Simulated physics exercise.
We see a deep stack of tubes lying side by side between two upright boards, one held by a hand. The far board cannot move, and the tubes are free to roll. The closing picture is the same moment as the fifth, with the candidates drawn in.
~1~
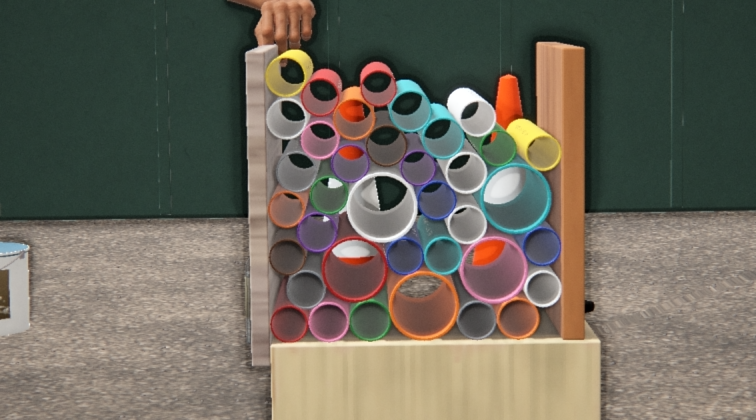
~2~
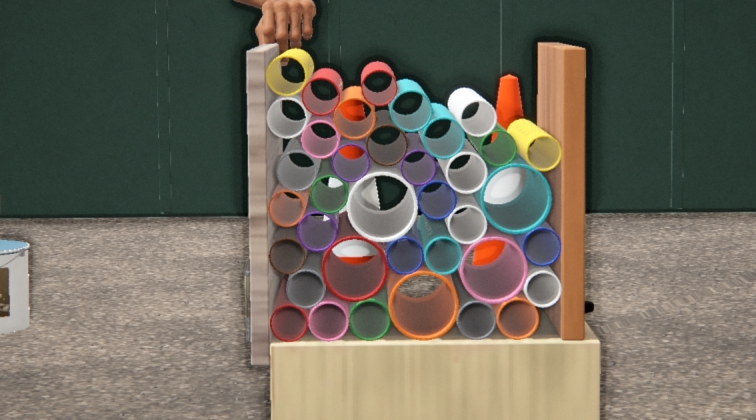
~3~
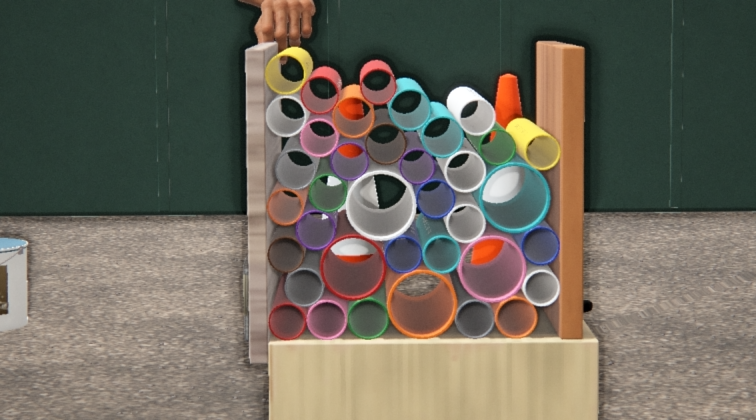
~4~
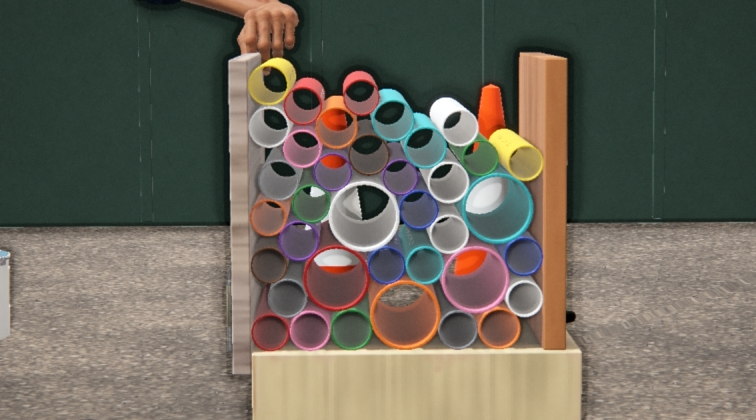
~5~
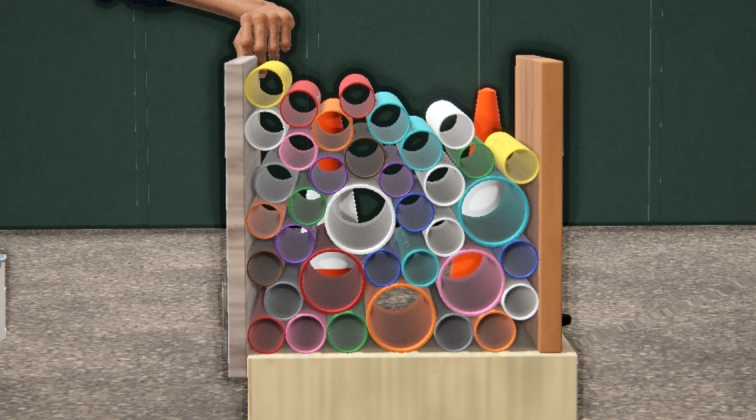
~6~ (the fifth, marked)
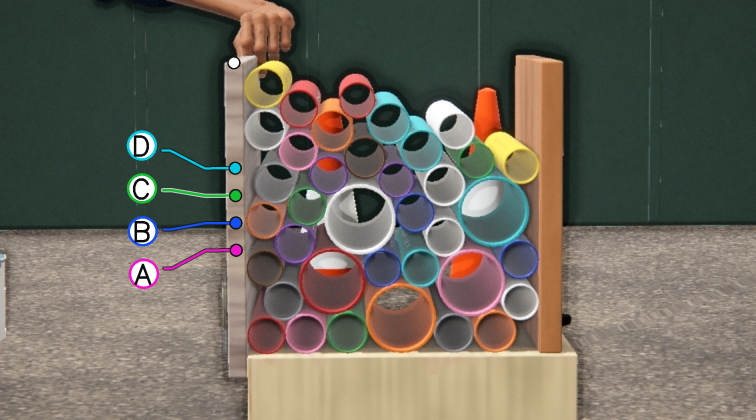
A deep stack of colourful tubes sat between two upright boards while a hand held the top of the left one, and nothing moved apart from the whole view shifting slightly.
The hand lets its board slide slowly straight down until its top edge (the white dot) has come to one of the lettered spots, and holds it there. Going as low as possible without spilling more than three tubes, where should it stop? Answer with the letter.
The answer is mark C.
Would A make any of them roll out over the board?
Yes.
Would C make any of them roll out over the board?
Yes, at C.
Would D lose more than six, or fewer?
It loses fewer than six.
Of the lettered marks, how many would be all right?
Two of the four.
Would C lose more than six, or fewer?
At C, fewer than six.
On the marked copy, A at (236, 251); B at (236, 223); C at (235, 195); D at (235, 168); the white dot at (234, 62).
Following C. Soon after the start, top of the board (245, 125).
Later, top of the board (246, 193).
In the end, top of the board (246, 195), three out over the board.
As for the rest, A more than three out over the board; B more than three out over the board; D one out over the board.
